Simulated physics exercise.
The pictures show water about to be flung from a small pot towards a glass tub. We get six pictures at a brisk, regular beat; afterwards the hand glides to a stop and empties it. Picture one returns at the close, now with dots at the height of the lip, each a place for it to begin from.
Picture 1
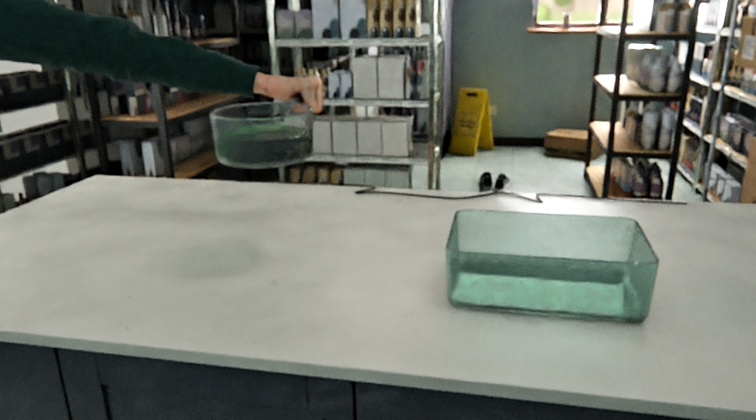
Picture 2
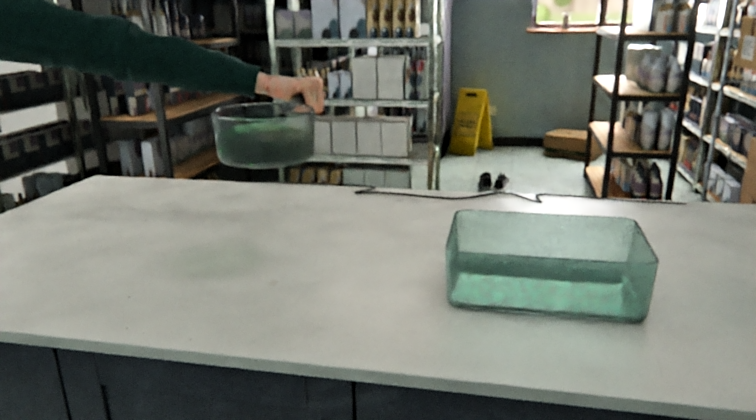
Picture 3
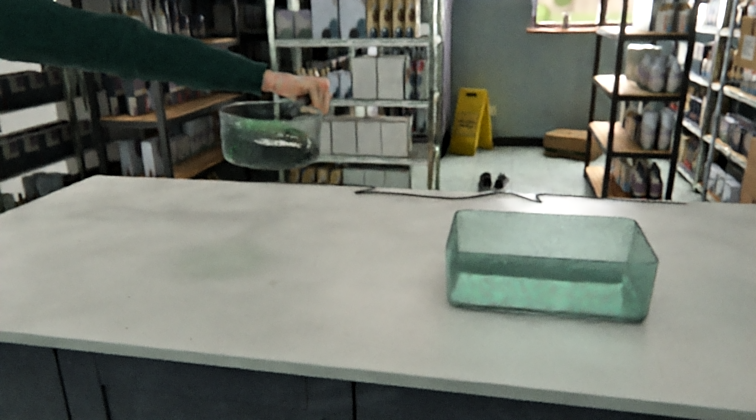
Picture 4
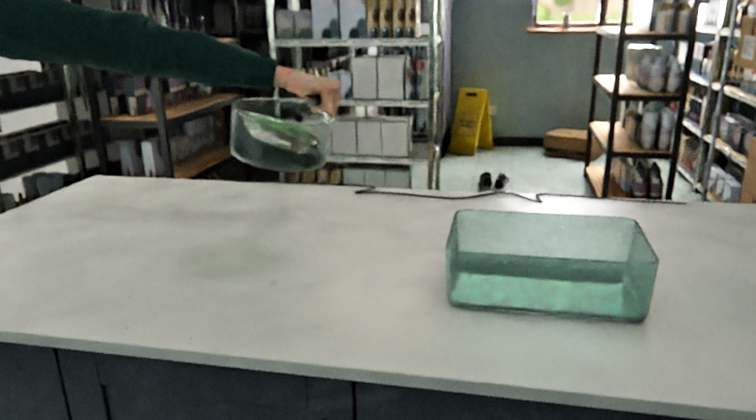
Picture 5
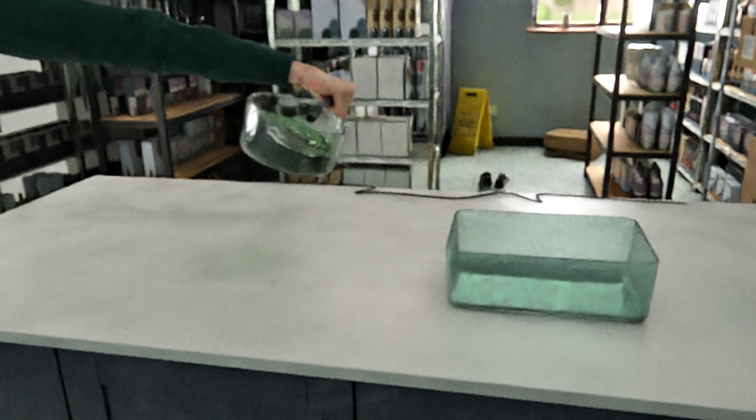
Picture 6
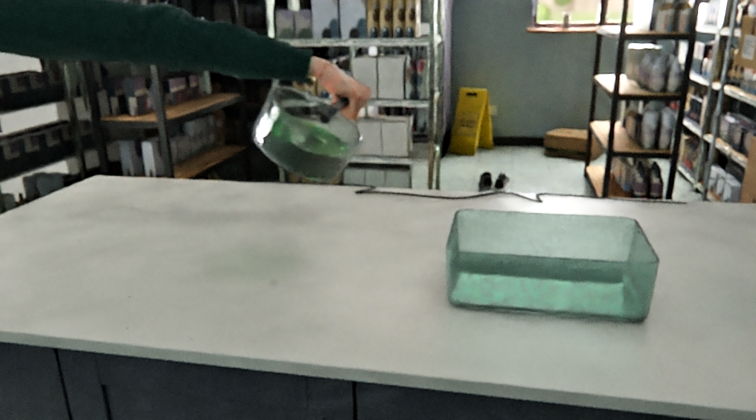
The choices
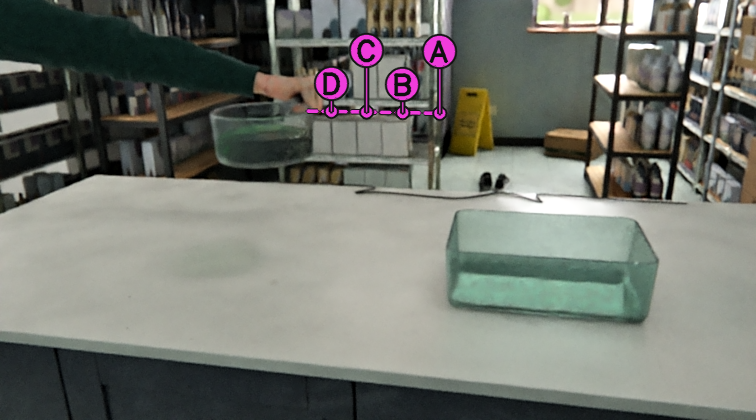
A hand in a dark green sleeve held a clear pot of greenish water above a pale counter, then moved it slightly right and gradually tilted it, while a glass tub sat still.
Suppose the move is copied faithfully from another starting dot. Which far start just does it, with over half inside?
The answer is spot D.
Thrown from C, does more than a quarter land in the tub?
Yes.
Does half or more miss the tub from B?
No, not at all.
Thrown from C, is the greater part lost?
No.
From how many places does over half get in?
All of the four.
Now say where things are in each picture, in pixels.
In the first picture, upright, lip at (308, 111); tub from (447, 303) to (647, 319); nothing has left yet.
In the second picture, upright, lip at (310, 111); nothing has left yet.
In the third picture, tipped about 4°, lip at (318, 115); nothing has left yet.
In the fourth picture, tipped about 11°, lip at (330, 121); nothing has left yet.
In the fifth picture, tipped about 21°, lip at (344, 130); nothing has left yet.
In the sixth picture, tipped about 32°, lip at (358, 141); nothing has left yet.
In magenta, A at (439, 113); B at (402, 112); C at (366, 112); D at (331, 111).
Choosing A, about 84 % lands in the tub, 9 % falls short and 7 % goes beside or beyond.
Choosing B, about 80 % lands in the tub, 4 % falls short and 16 % goes beside or beyond.
Choosing C, about 78 % lands in the tub, 10 % falls short and 11 % goes beside or beyond.
Choosing D, about 63 % lands in the tub, 28 % falls short and 9 % goes beside or beyond.
